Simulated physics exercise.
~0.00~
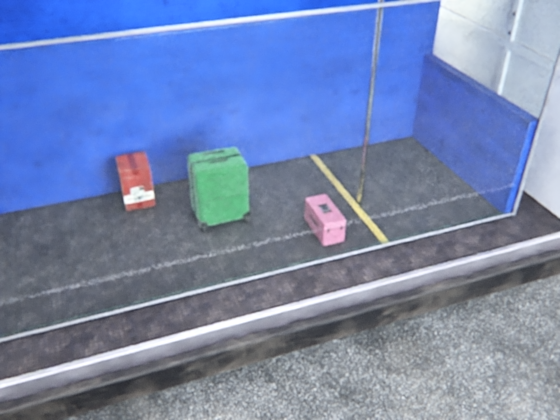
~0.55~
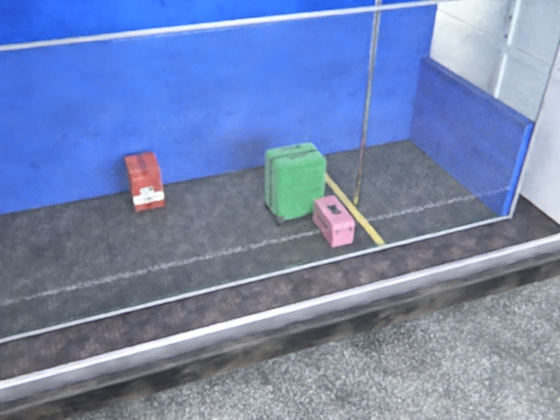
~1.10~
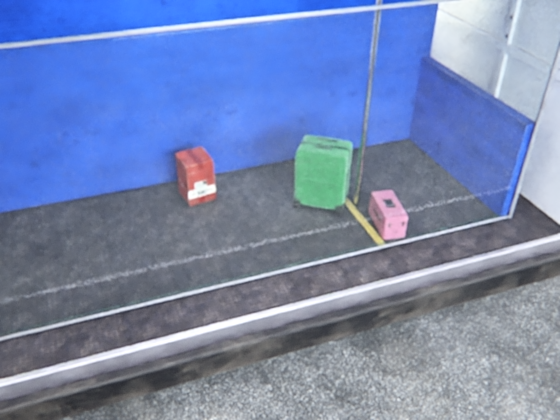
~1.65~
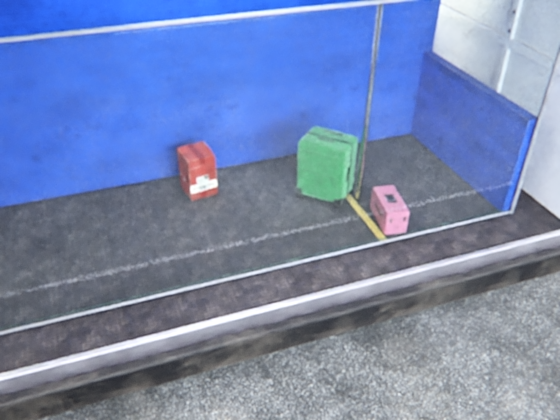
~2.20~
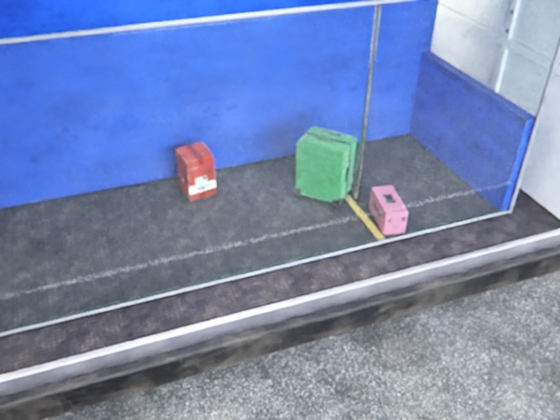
A green wheeled case, pink toolbox and red pack slide right; only the toolbox crosses the yellow line.
